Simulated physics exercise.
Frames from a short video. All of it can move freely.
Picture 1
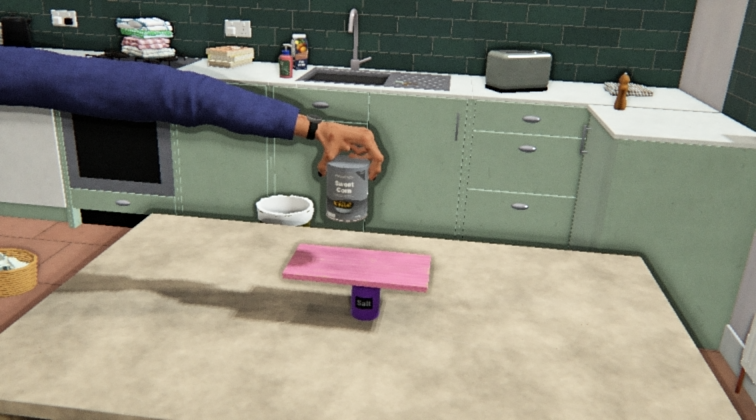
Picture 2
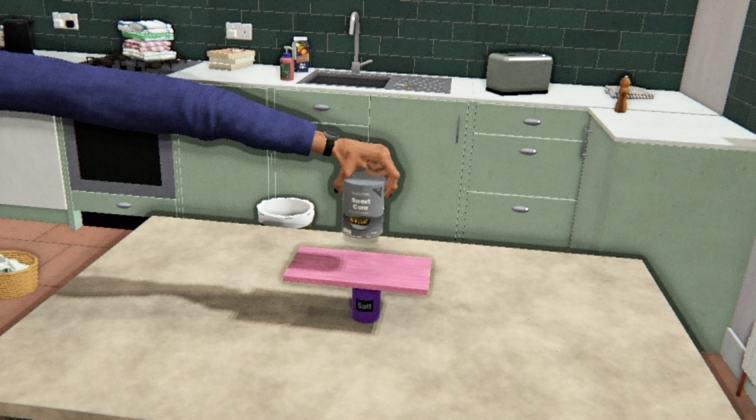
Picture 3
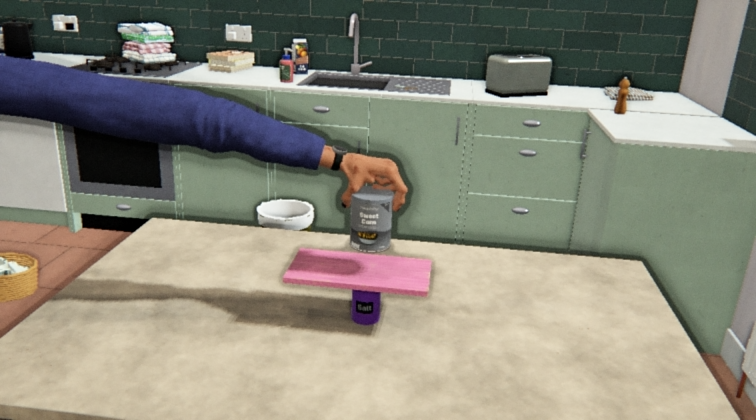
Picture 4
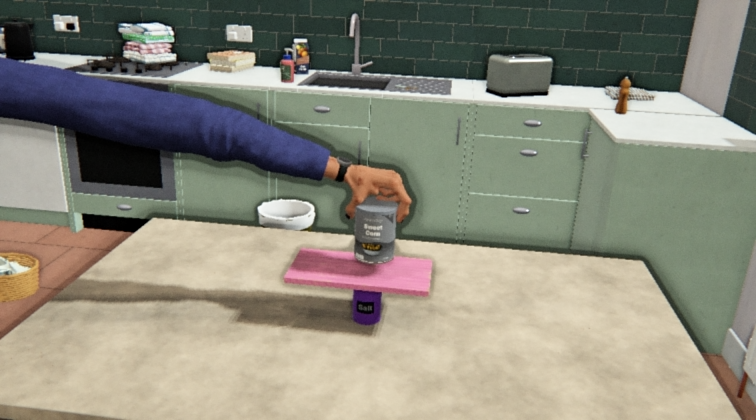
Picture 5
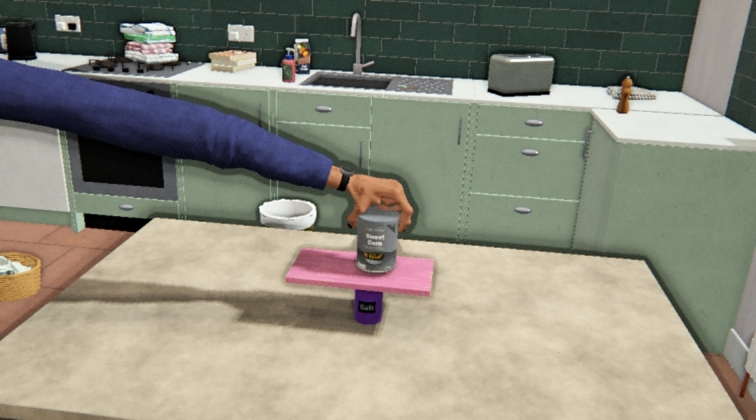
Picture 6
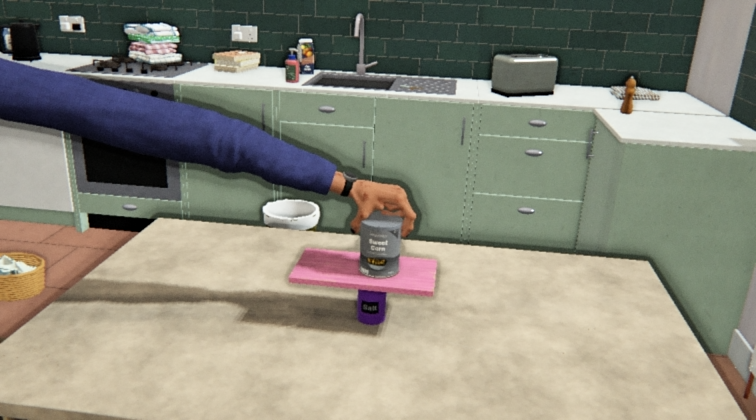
In a kitchen with green cabinets, a hand in a blue sleeve moves a grey tin slightly right and down onto a pink board resting across a small purple container on a table, keeping its fingers on the tin.
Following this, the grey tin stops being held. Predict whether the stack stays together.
Prediction: It does.
Then, 0.70 s on from there, no change.
Then, 1.70 s on from there, grey tin resting near (381, 245).
In the end, all 3 unmoved. At the end, from the last picture's camera, grey tin near (381, 245). The stack stays up.
